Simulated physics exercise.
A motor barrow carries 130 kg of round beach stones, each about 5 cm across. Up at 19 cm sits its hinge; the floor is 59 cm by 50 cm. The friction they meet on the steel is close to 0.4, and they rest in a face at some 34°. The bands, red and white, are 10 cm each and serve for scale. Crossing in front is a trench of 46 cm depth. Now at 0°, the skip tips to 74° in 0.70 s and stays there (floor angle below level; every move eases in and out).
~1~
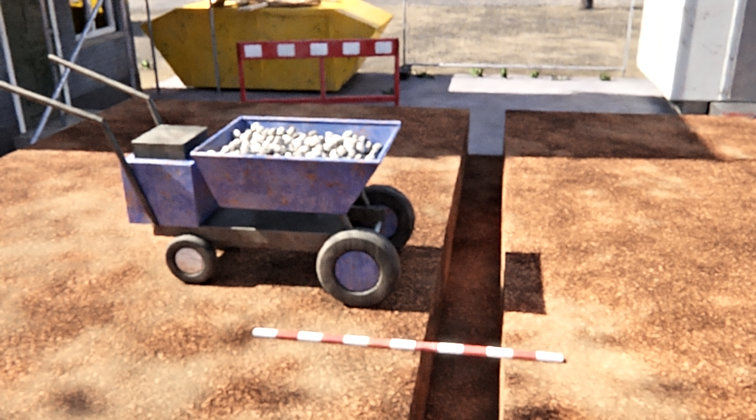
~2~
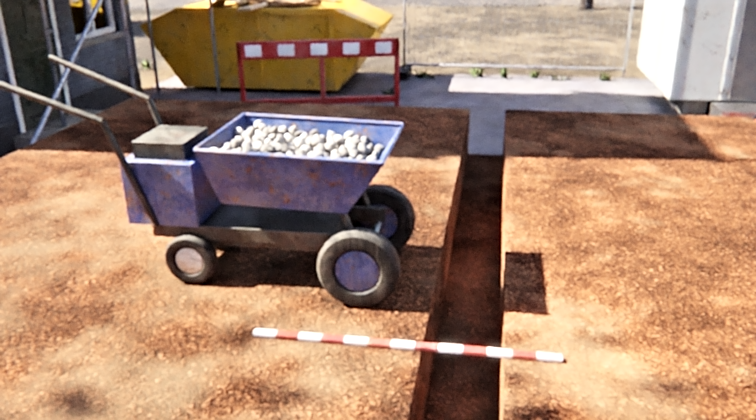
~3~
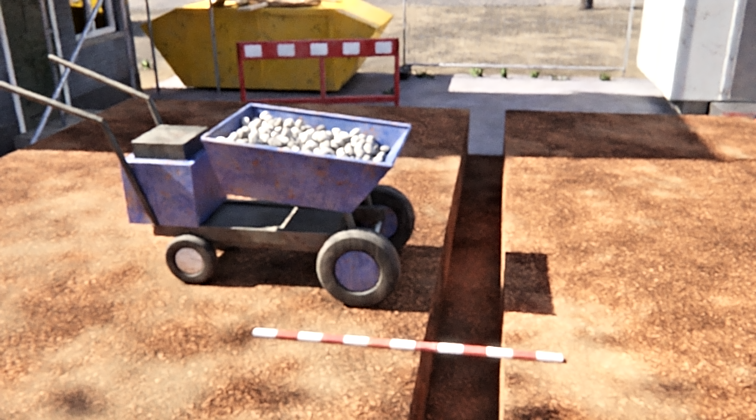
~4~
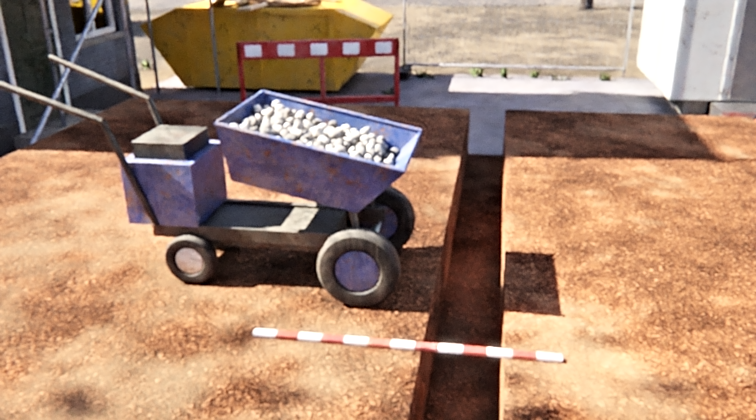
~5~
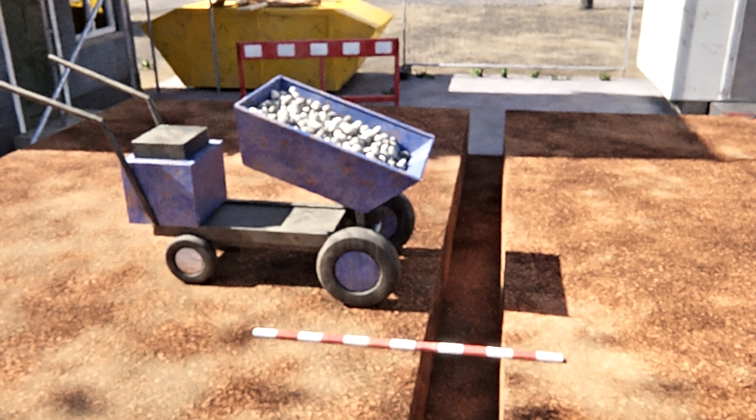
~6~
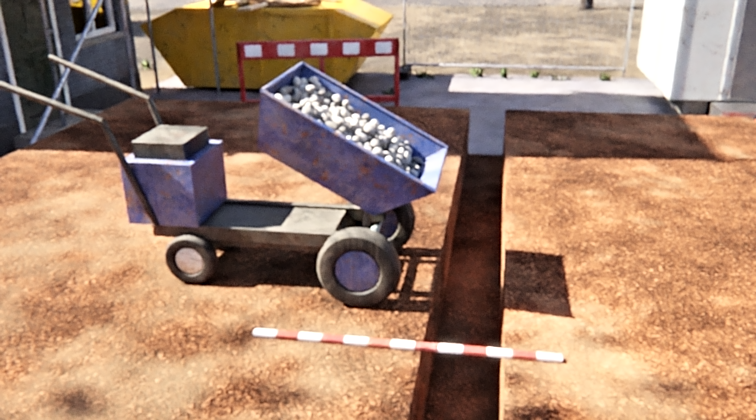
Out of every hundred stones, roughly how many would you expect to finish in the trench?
Close to 22 in every hundred.
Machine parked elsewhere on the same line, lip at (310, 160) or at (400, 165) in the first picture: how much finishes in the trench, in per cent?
90 %, then 15 %.
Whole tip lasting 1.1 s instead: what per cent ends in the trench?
It would come to roughly 30 per cent.
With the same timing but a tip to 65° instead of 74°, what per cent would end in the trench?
Trench share: Approx. 30%.
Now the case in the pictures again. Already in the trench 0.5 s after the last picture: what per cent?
By that point it's something like 5 in a hundred.
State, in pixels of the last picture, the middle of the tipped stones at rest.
Roughly at (567, 288).
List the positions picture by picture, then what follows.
Lip at (380, 163), floor tilted 0°, highest stones at (278, 138), in the first frame.
Lip at (383, 164), floor tilted 2°, highest stones at (268, 133), in the second frame.
The skip is at 6°, its lip at (392, 166); the top of the load is at (260, 124), in the third frame.
The skip is at 12°, its lip at (405, 172); the top of the load is at (271, 112), in the fourth frame.
The skip is at 20°, its lip at (420, 180); the top of the load is at (283, 100), in the fifth frame.
The skip is at 29°, its lip at (435, 192); the top of the load is at (301, 88), in the sixth frame.
Then, 0.2 s after the last picture the floor is at 62°, 100 % in the skip; the foremost stones are at (466, 212).
Then, 0.5 s after the last picture the floor is at 74°, 55 % in the skip, 5 % in the trench, 40 % past the trench; the foremost stones are at (573, 296).
Then, 0.8 s after the last picture the floor is at 74°, 11 % in the skip, 11 % in the trench, 79 % past the trench; the foremost stones are past the picture's edge.
Then, 2.8 s after the last picture the floor is at 74°, 0 % in the skip, 22 % in the trench, 78 % past the trench; the foremost stones are past the picture's edge.
